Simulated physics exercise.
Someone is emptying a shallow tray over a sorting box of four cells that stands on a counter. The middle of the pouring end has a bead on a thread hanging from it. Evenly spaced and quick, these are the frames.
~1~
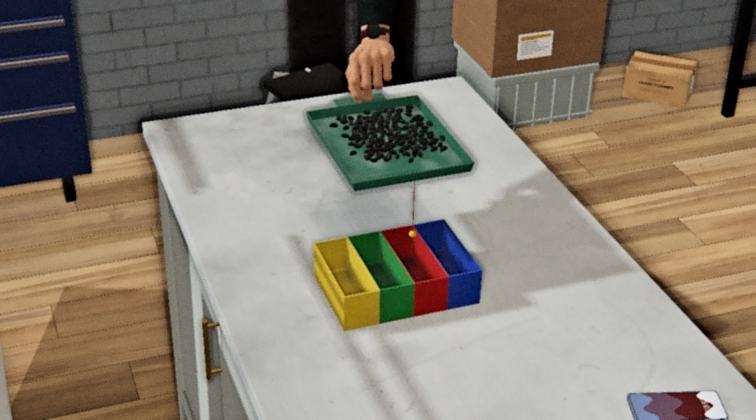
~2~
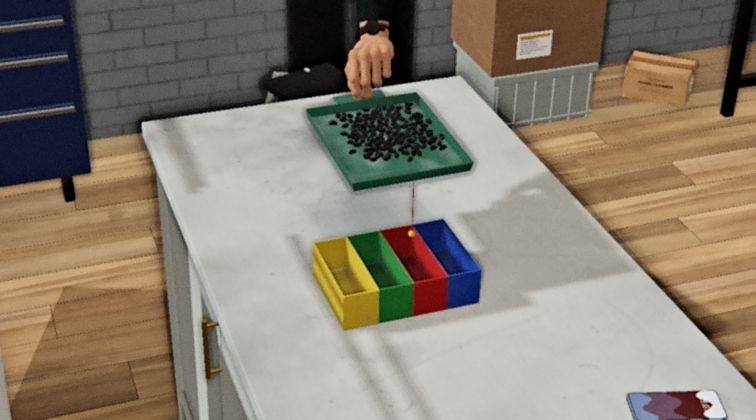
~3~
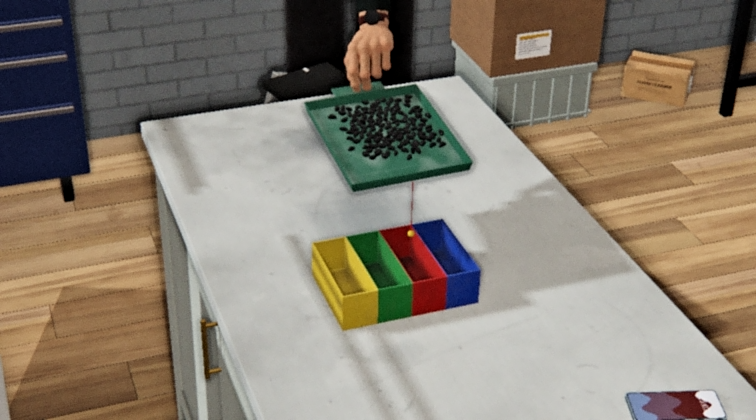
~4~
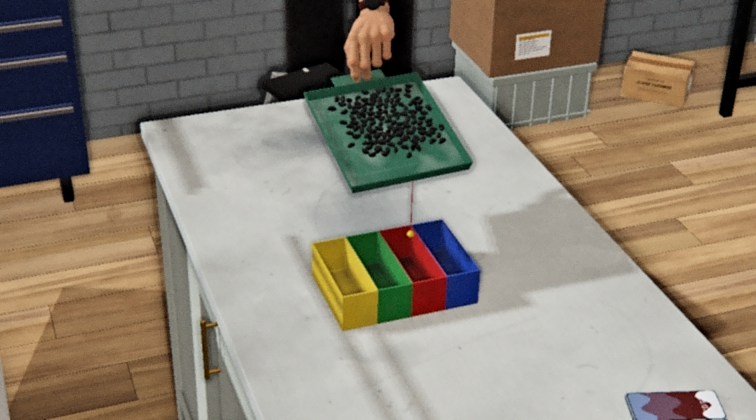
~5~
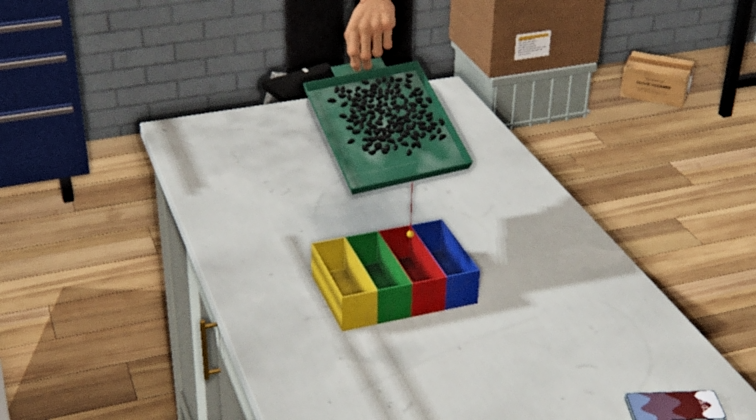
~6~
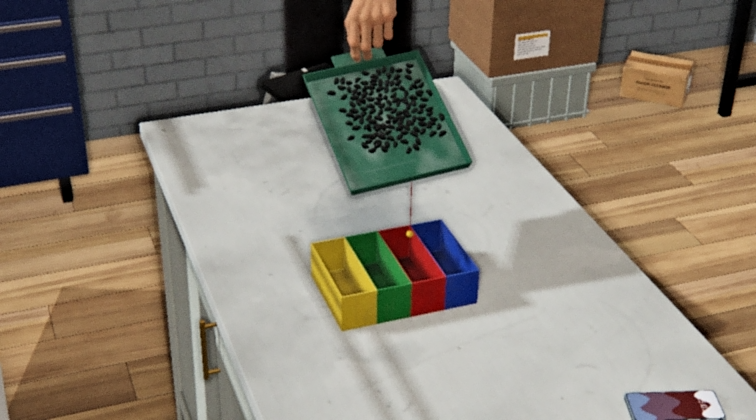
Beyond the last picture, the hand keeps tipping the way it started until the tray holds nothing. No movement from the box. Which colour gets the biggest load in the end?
The green cell gets the biggest load.
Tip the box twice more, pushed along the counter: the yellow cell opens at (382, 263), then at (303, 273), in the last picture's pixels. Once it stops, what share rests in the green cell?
First position: Some 30 %; second position: Some 20 %.
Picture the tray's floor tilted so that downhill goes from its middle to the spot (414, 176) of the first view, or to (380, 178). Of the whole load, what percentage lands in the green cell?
In order, some 20 % and some 50 %.
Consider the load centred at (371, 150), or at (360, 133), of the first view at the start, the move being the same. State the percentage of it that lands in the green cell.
Roughly 40 and 50 percent, in that order.
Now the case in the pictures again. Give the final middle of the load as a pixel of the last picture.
Roughly at (391, 297), give or take.
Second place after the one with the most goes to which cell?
Behind the top one comes the red cell.
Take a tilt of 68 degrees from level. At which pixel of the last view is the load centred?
Centre estimate: (392, 170).
Shortly afterwards, tray tipped steeply; all but a few on the tray; only a few in the red cell; a little falling or outside the box.
Next, tray tipped past a quarter turn; near a quarter on the tray; near a quarter in the green cell; a little in the red cell; a little in the yellow cell; a little in the blue cell; near a quarter falling or outside the box.
Some moments later, tray tipped past a quarter turn; near half in the green cell; near a quarter in the red cell; a little in the yellow cell; a little in the blue cell; a little falling or outside the box.
In the end, tray tipped past a quarter turn; near half in the green cell; near a quarter in the red cell; a little in the yellow cell; a little in the blue cell; a little outside the box.
